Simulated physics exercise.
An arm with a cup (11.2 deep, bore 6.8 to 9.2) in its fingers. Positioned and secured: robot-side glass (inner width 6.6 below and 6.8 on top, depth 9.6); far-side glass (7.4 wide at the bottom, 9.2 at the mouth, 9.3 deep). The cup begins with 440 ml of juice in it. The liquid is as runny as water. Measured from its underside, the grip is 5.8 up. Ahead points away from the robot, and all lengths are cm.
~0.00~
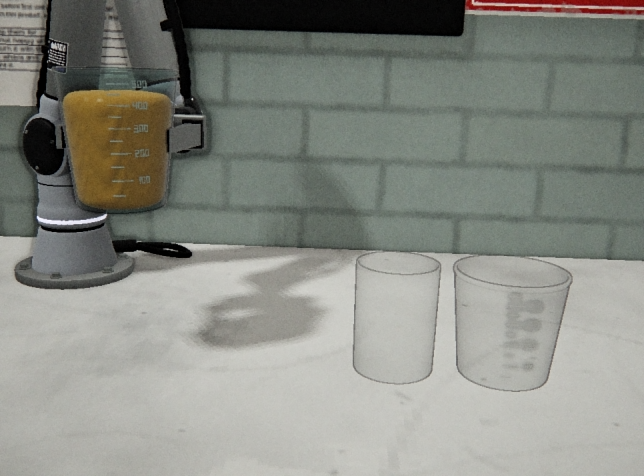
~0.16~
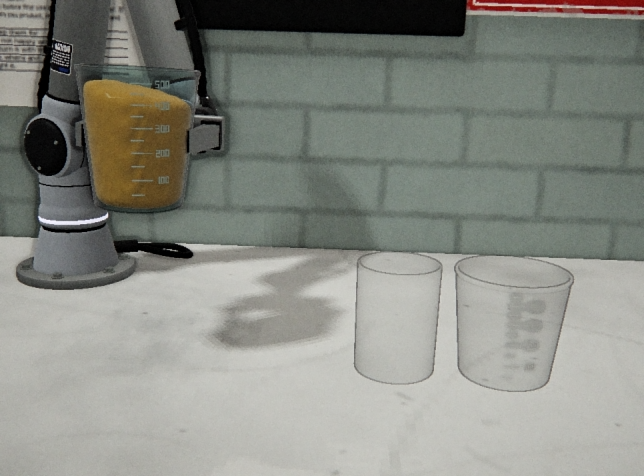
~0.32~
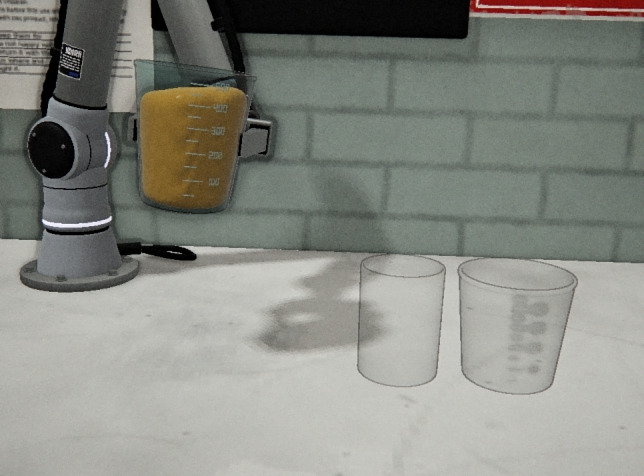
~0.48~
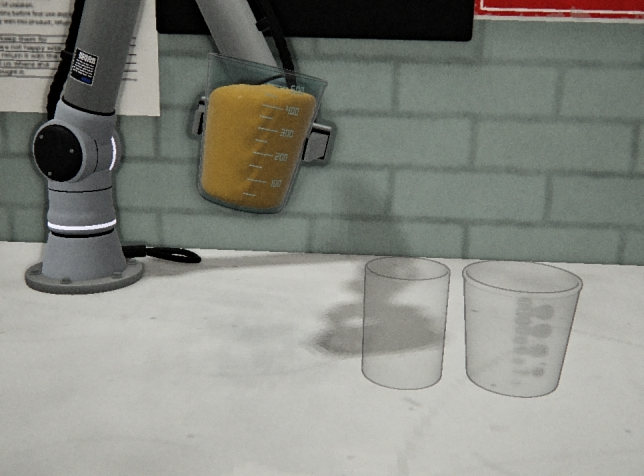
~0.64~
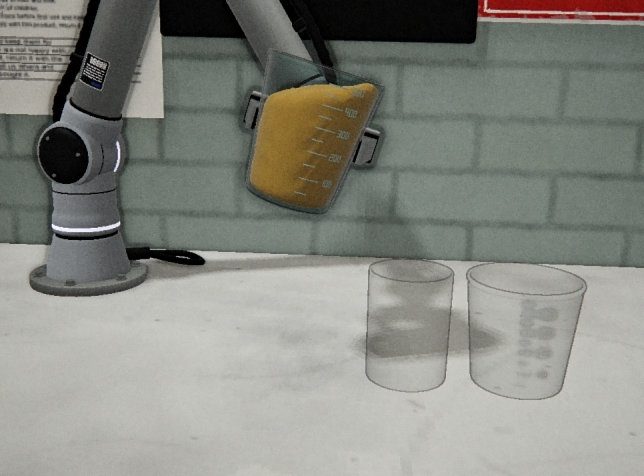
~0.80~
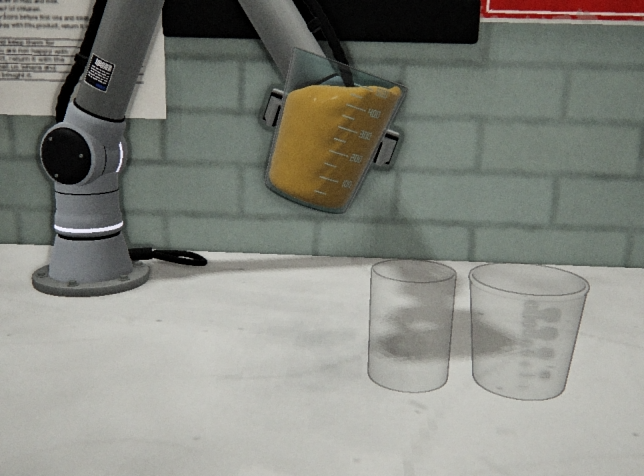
A robot arm holding a clear measuring cup of orange liquid starts with it upright at the left, then carries it rightward above a pale countertop. As it travels, the cup gradually tilts to the right, its shadow sliding across the counter toward two empty clear glasses that stay still.
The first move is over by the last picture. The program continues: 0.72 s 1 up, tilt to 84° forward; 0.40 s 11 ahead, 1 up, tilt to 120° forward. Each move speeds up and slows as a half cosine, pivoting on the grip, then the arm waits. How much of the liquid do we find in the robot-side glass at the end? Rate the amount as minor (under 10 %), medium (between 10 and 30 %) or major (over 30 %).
Rated minor, under 10 %.
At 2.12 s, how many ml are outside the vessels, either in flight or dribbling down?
Some 15 ml at that time.
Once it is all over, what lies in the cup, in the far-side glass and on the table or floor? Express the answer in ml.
Roughly 0, 280, 160 ml.
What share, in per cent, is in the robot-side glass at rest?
1 percent, roughly.
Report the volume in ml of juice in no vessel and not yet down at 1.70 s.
Outside the vessels: Near 40 ml.
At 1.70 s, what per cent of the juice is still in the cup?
I estimate near 35 in a hundred.
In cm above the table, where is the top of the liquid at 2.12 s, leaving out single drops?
Around 13 centimetres.
By 1.25 s, tilted 63° forward, liquid up to 25 above the table; 400 ml in the cup, 35 ml in the air or running down outside.
By 1.70 s, tilted 99° forward, liquid up to 125 above the table; 160 ml in the far-side glass, 145 ml in the cup, 95 ml on the table or floor, 5 ml in the robot-side glass, 40 ml in the air or running down outside.
By 2.12 s, tilted 120° forward, liquid up to 192 above the table; 280 ml in the far-side glass, 140 ml on the table or floor, 5 ml in the robot-side glass, 15 ml in the air or running down outside.
By 2.92 s, tilted 120° forward, liquid up to 6 above the table; 275 ml in the far-side glass, 160 ml on the table or floor, 5 ml in the robot-side glass.
Final state, 275 ml in the far-side glass, 160 ml on the table or floor, 5 ml in the robot-side glass. That is 1 % in the robot-side glass.
